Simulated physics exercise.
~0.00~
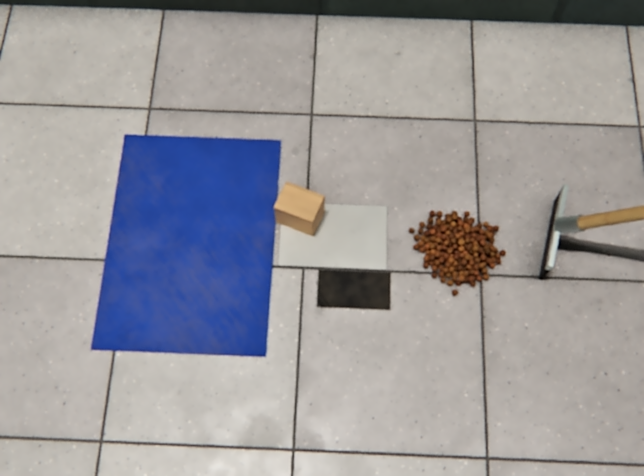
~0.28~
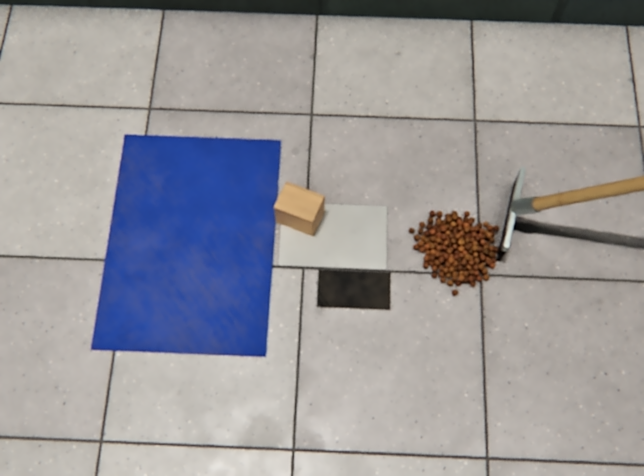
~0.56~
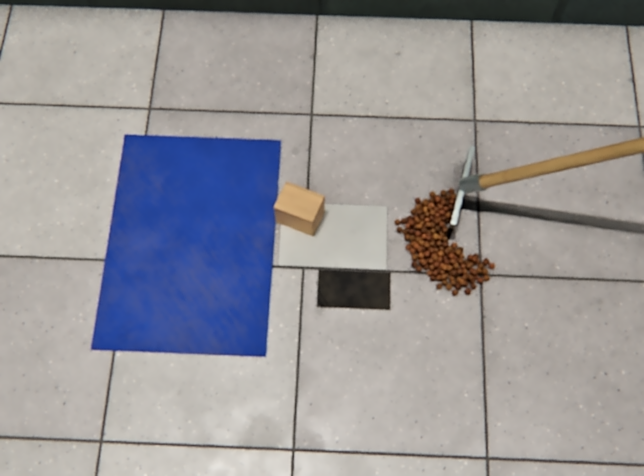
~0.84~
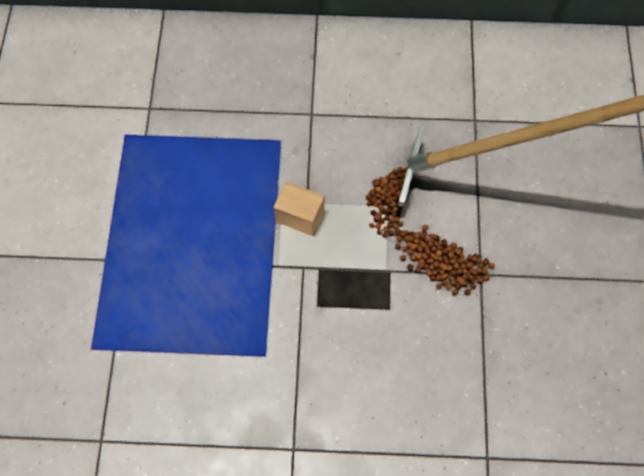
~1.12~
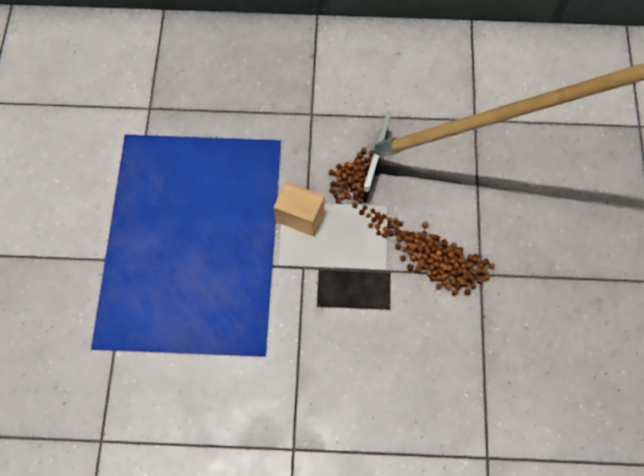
In this clip, a squeegee with a wooden handle moves left across a tiled floor into a pile of brown cereal balls, pushing part of it up and left past the white mat's edge toward a wooden block, while many balls remain trailing behind on the bare tiles.
